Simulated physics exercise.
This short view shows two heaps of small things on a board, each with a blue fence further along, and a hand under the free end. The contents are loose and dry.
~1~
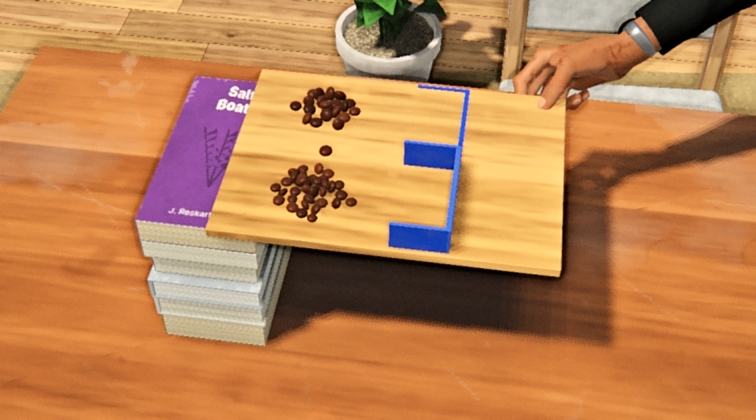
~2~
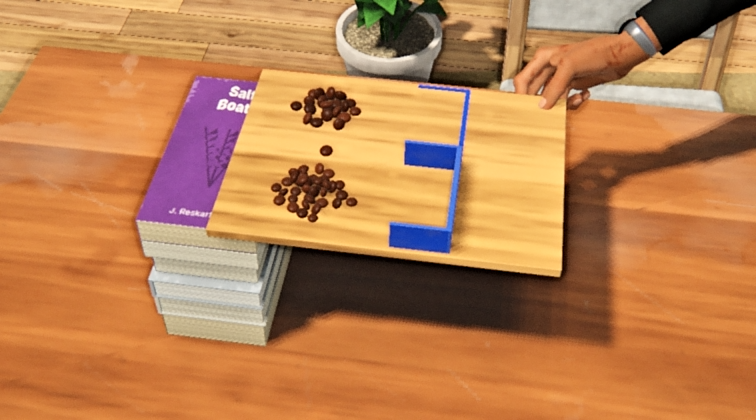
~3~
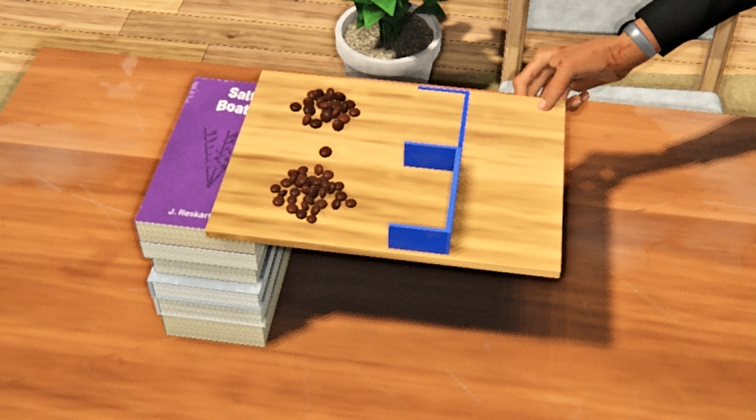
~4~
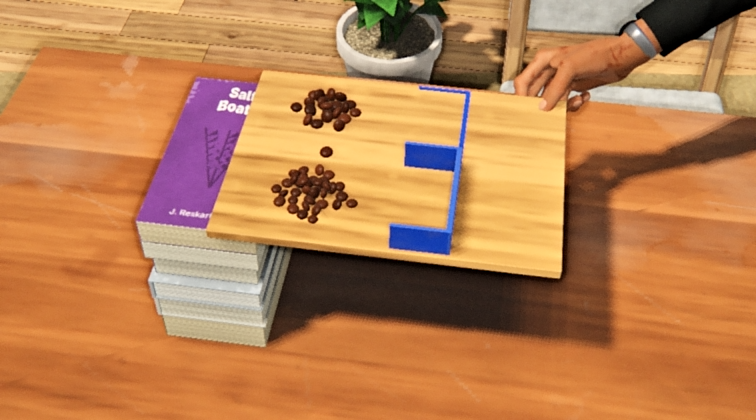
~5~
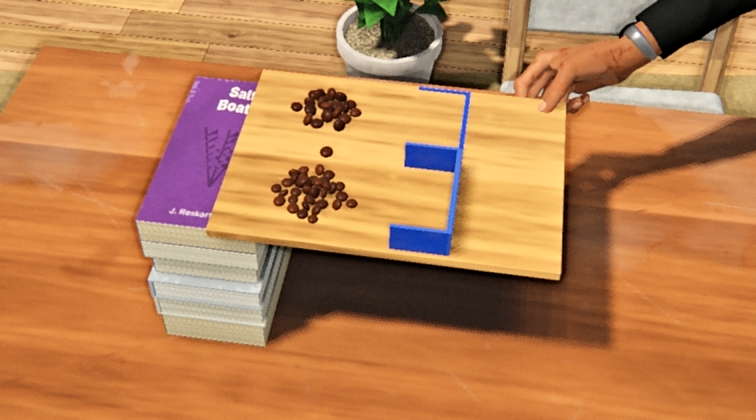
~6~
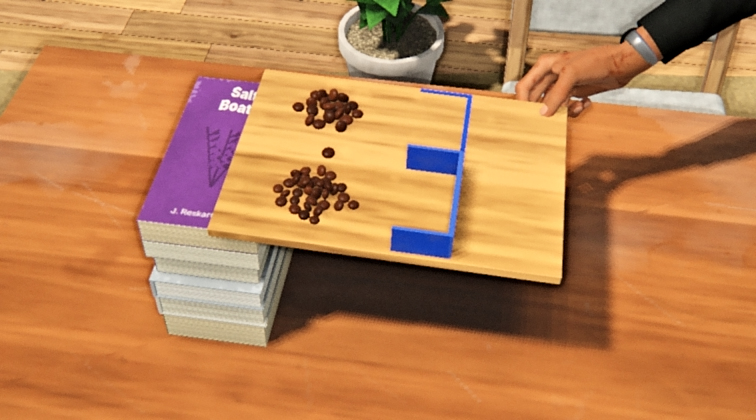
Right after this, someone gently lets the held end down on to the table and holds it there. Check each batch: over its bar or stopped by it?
Nearer batch: Stopped; farther batch: Over.
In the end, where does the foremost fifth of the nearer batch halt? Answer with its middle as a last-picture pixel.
Look near (409, 282) in the last frame.
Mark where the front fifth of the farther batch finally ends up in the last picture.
Roughly at (614, 265) in the last picture.
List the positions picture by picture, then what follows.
In the first frame, held end of the board near (551, 265), level; book pile near (224, 159), tall, over half the board's length; nearer batch near (315, 189), some flat chocolate drops; farther batch near (327, 109), a few flat chocolate drops; nearer bar near (453, 198), taller than the pieces; farther bar near (463, 125), much lower than a piece.
In the second frame, held end of the board near (551, 265), level; farther batch near (328, 109).
In the third frame, held end of the board near (551, 267), level; nearer batch near (315, 190).
In the fourth frame, held end of the board near (551, 267), level; farther batch near (328, 110).
In the fifth frame, held end of the board near (551, 268), level; nearer batch near (316, 190).
In the sixth frame, held end of the board near (551, 272), down by 1°; book pile near (226, 159); nearer batch near (317, 191), not moving; farther batch near (330, 111), not moving; nearer bar near (455, 203); farther bar near (465, 130).
Then, 0.78 s on from there, board sloping at 15°; nearer batch where it was; farther batch where it was.
Then, 1.61 s on from there, board sloping at 30°; nearer batch has reached its bar; farther batch on its way down.
Then, 2.60 s on from there, board resting at 40°; nearer batch has reached its bar; farther batch all but a few past its bar.
In the end, board resting at 40°; nearer batch gathered behind its bar; farther batch all but a few past its bar.
